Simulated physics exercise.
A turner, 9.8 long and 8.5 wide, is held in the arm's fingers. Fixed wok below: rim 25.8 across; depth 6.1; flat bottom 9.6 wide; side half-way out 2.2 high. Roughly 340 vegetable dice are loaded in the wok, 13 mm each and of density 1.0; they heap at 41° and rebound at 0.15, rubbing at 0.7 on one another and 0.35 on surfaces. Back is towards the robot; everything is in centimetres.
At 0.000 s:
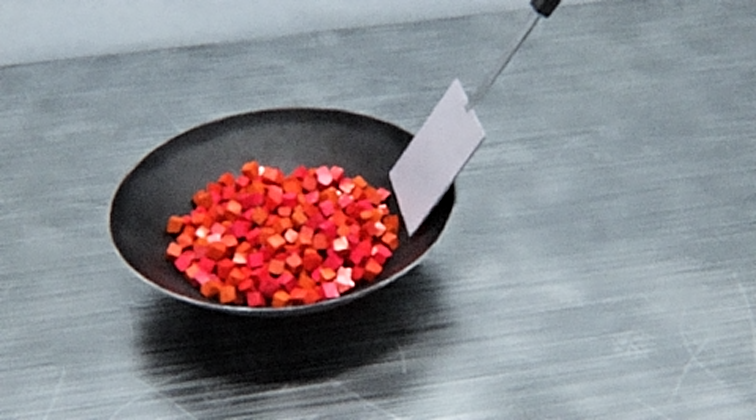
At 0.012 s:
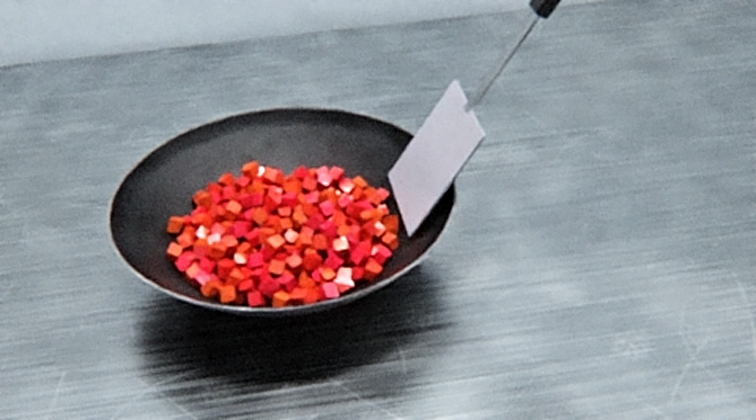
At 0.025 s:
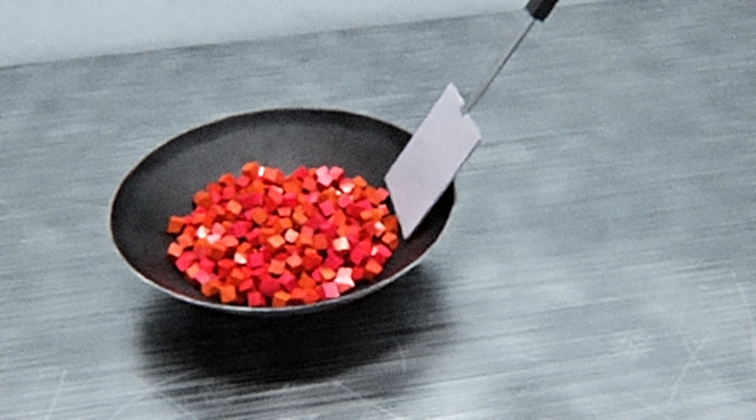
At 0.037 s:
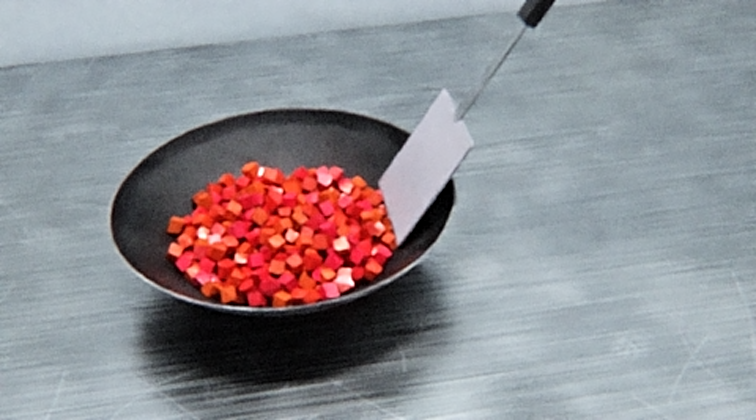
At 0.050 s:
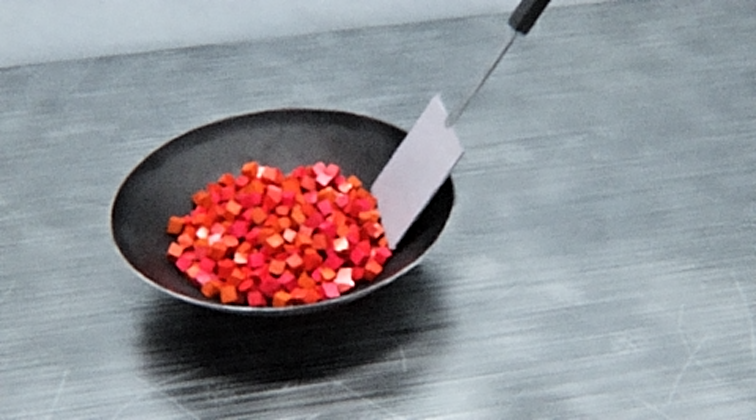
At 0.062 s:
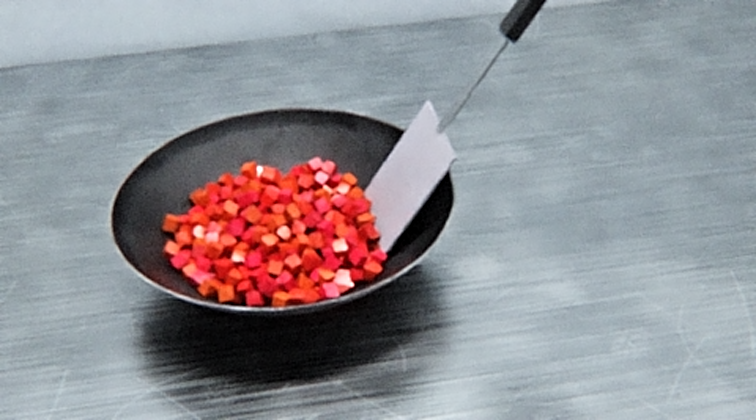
In a dark wok, a spatula moves down and left, nudging red and orange cubes slightly.
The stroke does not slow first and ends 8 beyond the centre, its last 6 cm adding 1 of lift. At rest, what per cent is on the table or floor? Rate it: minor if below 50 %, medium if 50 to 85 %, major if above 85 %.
Rating: Minor.
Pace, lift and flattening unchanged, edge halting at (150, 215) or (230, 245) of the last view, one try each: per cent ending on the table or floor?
The two tries give near 60 and near 20 in a hundred.
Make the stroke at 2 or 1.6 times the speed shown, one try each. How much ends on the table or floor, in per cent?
Around 65 per cent, then around 60 per cent, would end on the table or floor.
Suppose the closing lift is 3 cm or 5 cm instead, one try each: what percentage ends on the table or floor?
Estimates, in order: 50 % then 40 %.
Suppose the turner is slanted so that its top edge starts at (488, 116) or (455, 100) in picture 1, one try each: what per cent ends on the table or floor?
About 45 and 45 per cent.
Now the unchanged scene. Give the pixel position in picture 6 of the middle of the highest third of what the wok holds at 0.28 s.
Around (152, 205).
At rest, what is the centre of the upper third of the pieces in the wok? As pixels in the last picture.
The centre sits at about (157, 213).
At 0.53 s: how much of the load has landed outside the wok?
Around 40 percent.
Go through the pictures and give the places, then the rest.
The first picture shows the turner top edge at (471, 106), sloping 56°; upper third of the load around (288, 224), from x 175 to 390, top at y 170; 345 in the wok.
The second picture shows the turner top edge at (470, 107), sloping 56°; upper third of the load around (288, 224), from x 175 to 390, top at y 170.
The third picture shows the turner top edge at (466, 110), sloping 56°; upper third of the load around (289, 224), from x 175 to 390, top at y 170.
The fourth picture shows the turner top edge at (459, 116), sloping 56°; upper third of the load around (289, 225), from x 175 to 390, top at y 170.
The fifth picture shows the turner top edge at (450, 122), sloping 56°; upper third of the load around (289, 223), from x 175 to 385, top at y 170.
The sixth picture shows the turner top edge at (442, 128), sloping 56°; upper third of the load around (276, 225), from x 170 to 380, top at y 165; 345 in the wok.
After 0.17 s, sloping 56°, highest piece 7 above the table; 345 in the wok.
After 0.28 s, sloping 56°, highest piece 9 above the table; 319 in the wok, 26 on the blade or in flight.
After 0.53 s, sloping 56°, highest piece 8 above the table; 203 in the wok, 140 on the table or floor, 2 on the blade or in flight.
After 1.58 s, sloping 56°, highest piece 8 above the table; 202 in the wok, 143 on the table or floor.
In the end, 202 in the wok, 143 on the table or floor. That is 41 % on the table or floor.
